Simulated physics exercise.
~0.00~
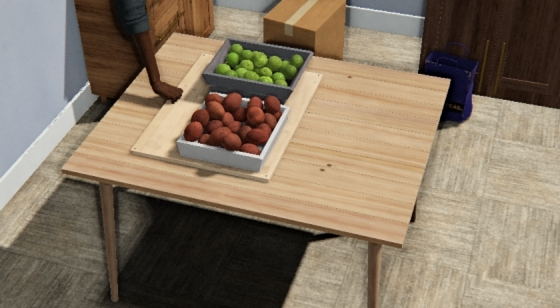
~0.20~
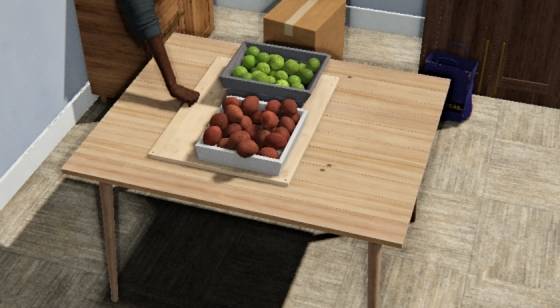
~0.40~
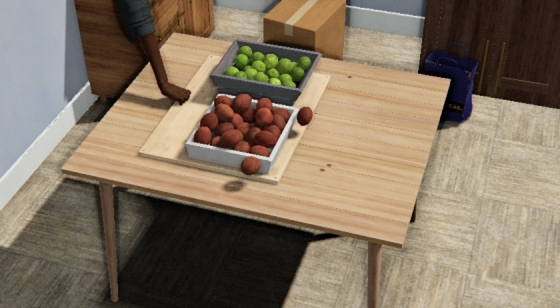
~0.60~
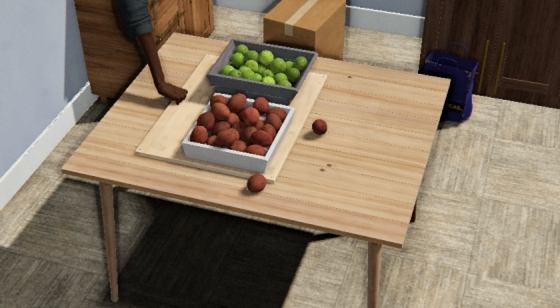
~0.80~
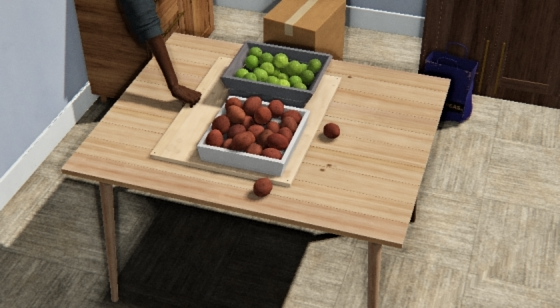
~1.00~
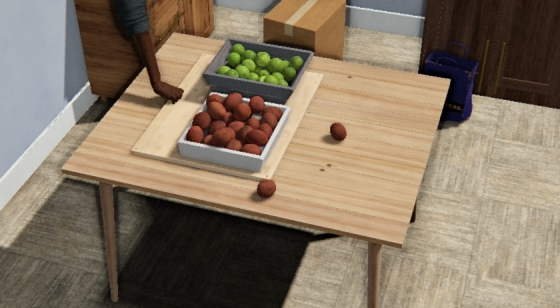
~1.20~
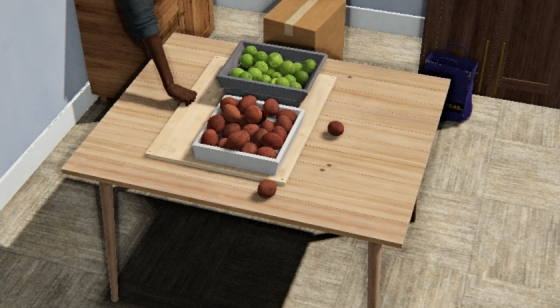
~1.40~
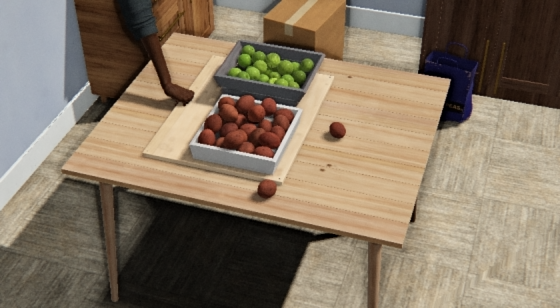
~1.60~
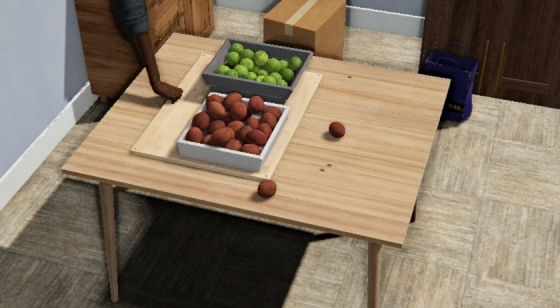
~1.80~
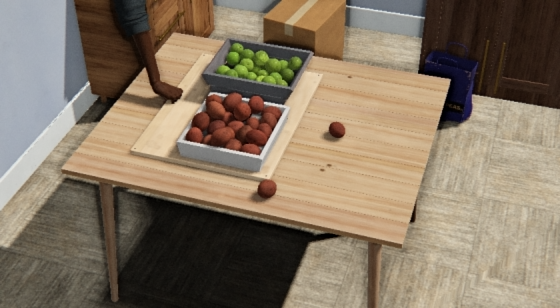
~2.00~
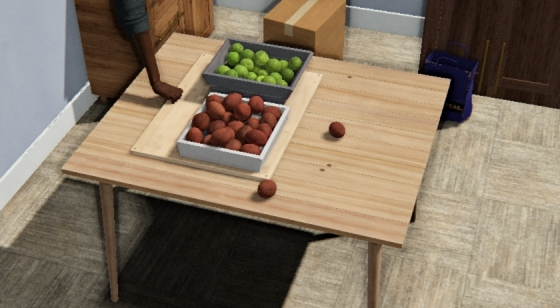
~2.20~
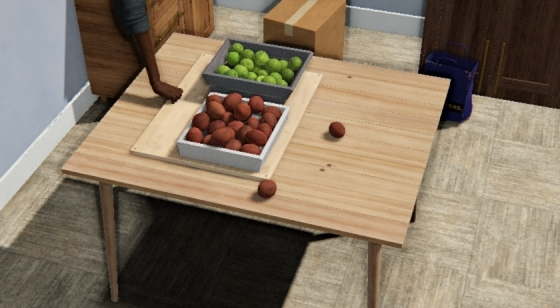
A hand shakes a board holding two baskets, and two red potatoes end on the table.
